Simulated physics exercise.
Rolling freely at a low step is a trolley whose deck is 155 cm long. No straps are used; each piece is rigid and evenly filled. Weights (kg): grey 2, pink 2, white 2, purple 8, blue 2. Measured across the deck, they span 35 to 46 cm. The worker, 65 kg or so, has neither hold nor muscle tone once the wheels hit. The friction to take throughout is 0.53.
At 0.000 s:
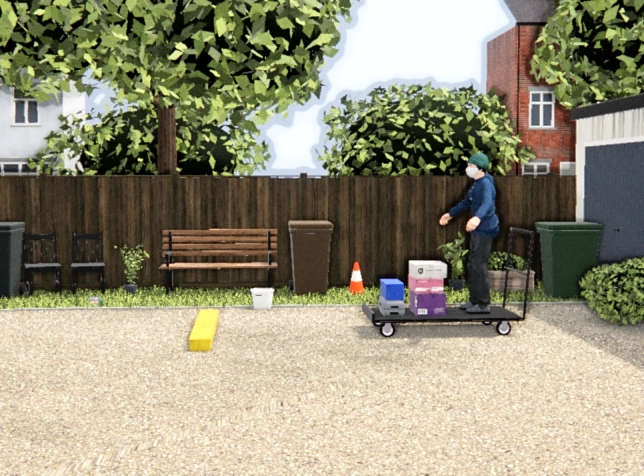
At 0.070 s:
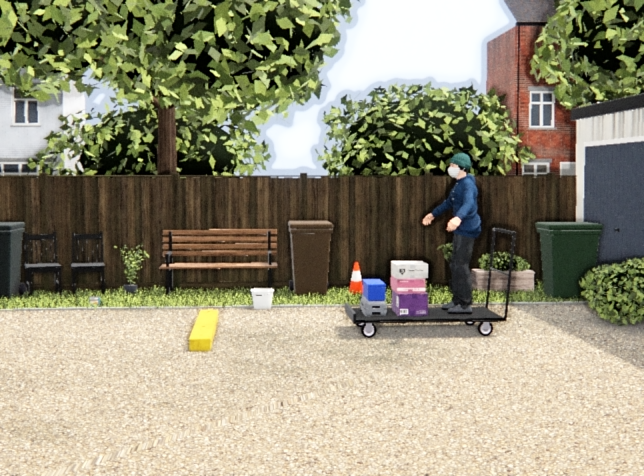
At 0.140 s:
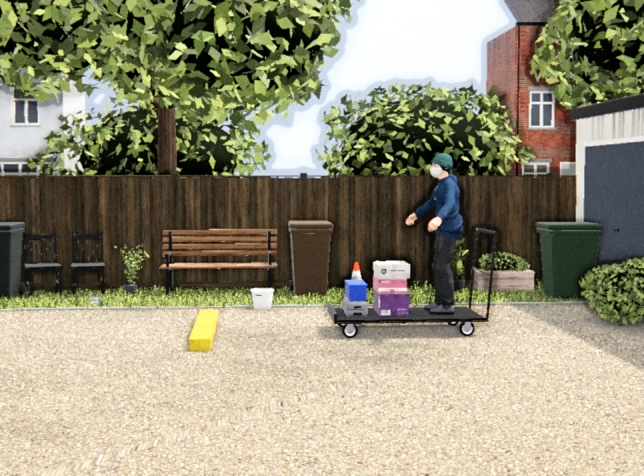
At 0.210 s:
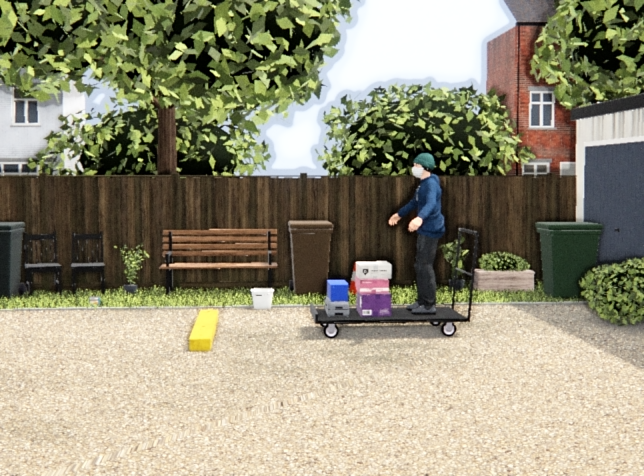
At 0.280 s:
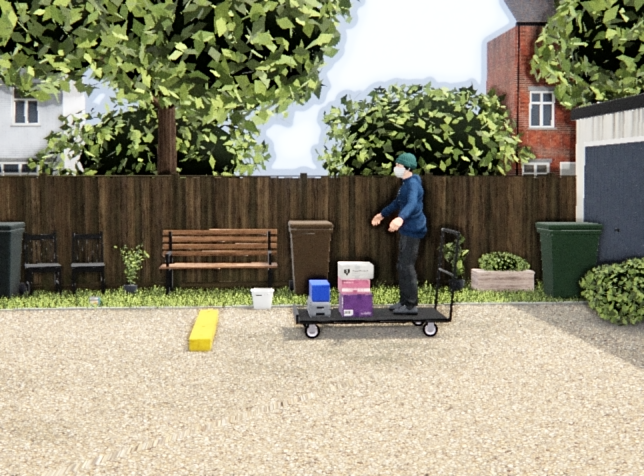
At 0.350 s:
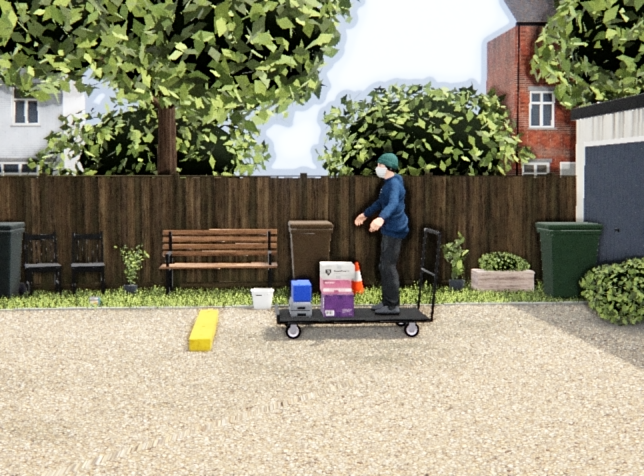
A flat black trolley rolls steadily leftward across a pale gravel yard, seen side-on from a fixed camera, with a dark wooden fence, leafy trees and brick houses behind. On it, a masked worker in a green cap and blue top stands facing left, arms held forward, behind pink-and-purple boxes and a blue tote. It passes before an orange cone, nearing a yellow block left of it.
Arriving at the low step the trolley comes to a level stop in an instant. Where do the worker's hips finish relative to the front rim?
The worker's hips finish beyond the front rim.
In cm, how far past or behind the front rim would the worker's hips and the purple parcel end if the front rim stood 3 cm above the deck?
So the hips carry on 40 cm beyond the rim, while the purple one stops 40 cm short of it.
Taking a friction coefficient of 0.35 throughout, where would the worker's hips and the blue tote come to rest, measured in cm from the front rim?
Then both clear the rim: Hips by 90 cm, blue by 280 cm.
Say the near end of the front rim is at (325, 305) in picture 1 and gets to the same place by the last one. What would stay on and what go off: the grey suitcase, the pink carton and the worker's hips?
Grey: Still aboard; pink: Still aboard; hips: Still aboard.
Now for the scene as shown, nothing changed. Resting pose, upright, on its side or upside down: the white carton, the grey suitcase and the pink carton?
White on its side, grey upright, pink upside down.
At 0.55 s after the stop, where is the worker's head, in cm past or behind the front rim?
Position: Approx. 50 cm past the front rim.
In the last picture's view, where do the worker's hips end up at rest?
Around (152, 326).
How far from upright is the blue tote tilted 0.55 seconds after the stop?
Roughly 170° off the vertical.
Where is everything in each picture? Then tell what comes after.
Hips (484, 227), blue tote (392, 290), rim corner (374, 320); 0 cm covered, 171 to go, in the first picture.
Hips (466, 227), blue tote (374, 290), rim corner (355, 320); 20 cm covered, 151 to go, in the second picture.
Hips (448, 227), blue tote (356, 290), rim corner (336, 320); 39 cm covered, 132 to go, in the third picture.
Hips (430, 227), blue tote (338, 291), rim corner (317, 320); 59 cm covered, 112 to go, in the fourth picture.
Hips (412, 227), blue tote (319, 291), rim corner (298, 321); 78 cm covered, 93 to go, in the fifth picture.
Hips (394, 227), blue tote (301, 291), rim corner (278, 321); 98 cm covered, 73 to go. Speed about 2.8 m/s, in the sixth picture.
The wheels strike at 0.61 s.
After 1.16 s the worker's hips are 6 cm past the rim, near (201, 292) in the last picture's view.
After 1.61 s the worker's hips are 56 cm past the rim, near (153, 321) in the last picture's view.
Final state at 3.3 s, past the rim, pink carton, white carton, blue tote and the worker's hips; behind it, grey suitcase and purple parcel.
